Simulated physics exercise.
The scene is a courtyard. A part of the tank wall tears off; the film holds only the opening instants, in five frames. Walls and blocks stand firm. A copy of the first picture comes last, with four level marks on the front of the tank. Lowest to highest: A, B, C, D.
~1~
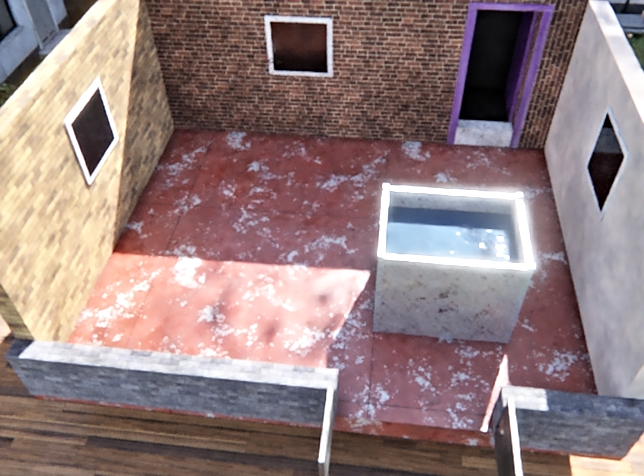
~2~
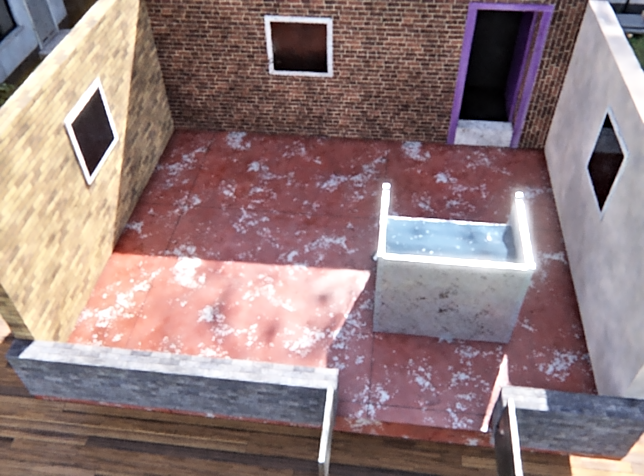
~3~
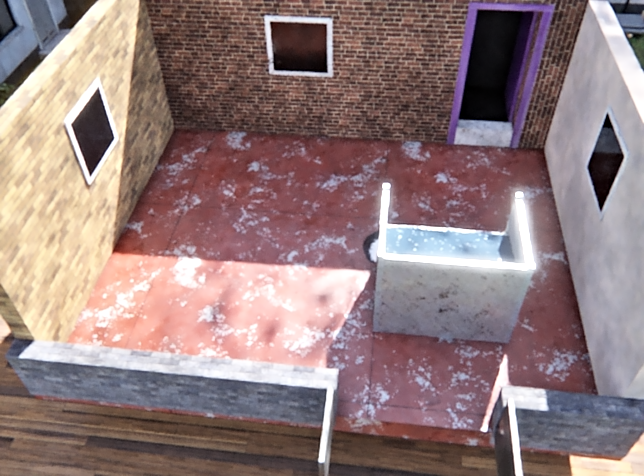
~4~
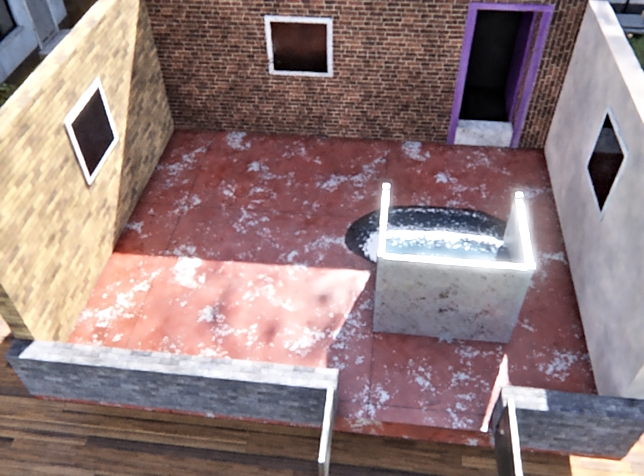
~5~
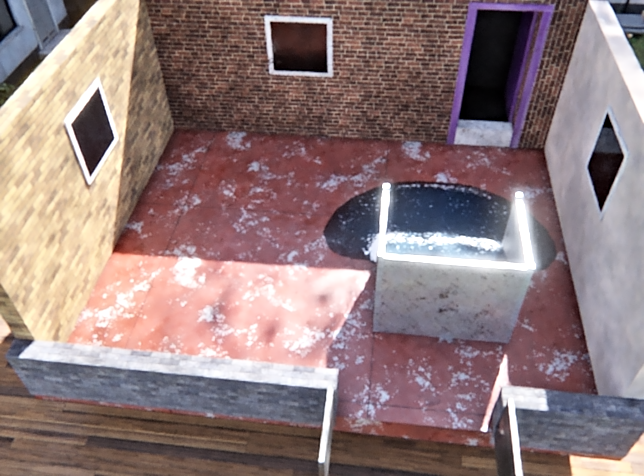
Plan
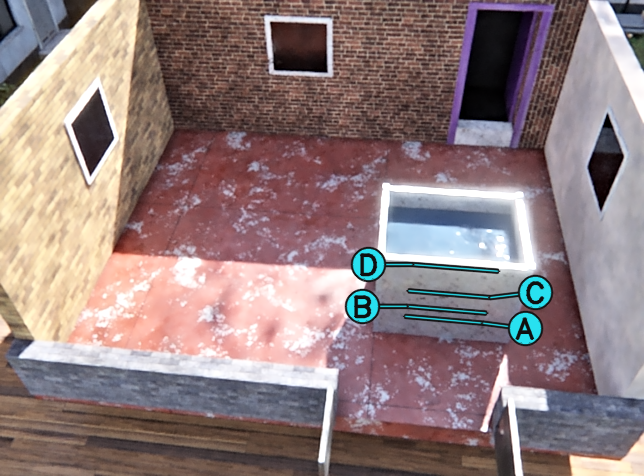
A courtyard with a patchy red floor is seen from above, with a brick wall at the back, a tan wall at left and a pale wall at right. A whitish tank of water sits right of centre, between a purple doorway behind and a gap in the low grey front wall. The tank's back side vanishes, and water drops inside and spreads behind it in a widening dark, rounded pool, while the camera stays still.
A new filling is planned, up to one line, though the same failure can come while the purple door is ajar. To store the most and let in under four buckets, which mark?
C is the one.
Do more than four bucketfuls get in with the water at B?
No, not at all.
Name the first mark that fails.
That would be D.
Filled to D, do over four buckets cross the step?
Yes, that goes wrong.
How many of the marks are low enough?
Three.
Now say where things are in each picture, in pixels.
The first frame shows water in the tank at rest, its middle at (450, 241); foot of the purple doorway at (481, 145); open gate at (419, 375).
In the second frame, water covers 2 % of the ground, its front hidden from here.
In the third frame, water covers 4 % of the ground, its front hidden from here.
The fourth frame shows front seen at (361, 223), 8 % of the ground wet.
The fifth frame shows front seen at (355, 203), 15 % of the ground wet.
On the marked copy, A at (443, 319); B at (446, 309); C at (449, 294); D at (454, 267); from the bottom up A, B, C, D.
If A is chosen, nothing gets over.
If B is chosen, nothing gets over.
If C is chosen, a bucket or two gets in.
If D is chosen, about 11 bucketfuls get in.
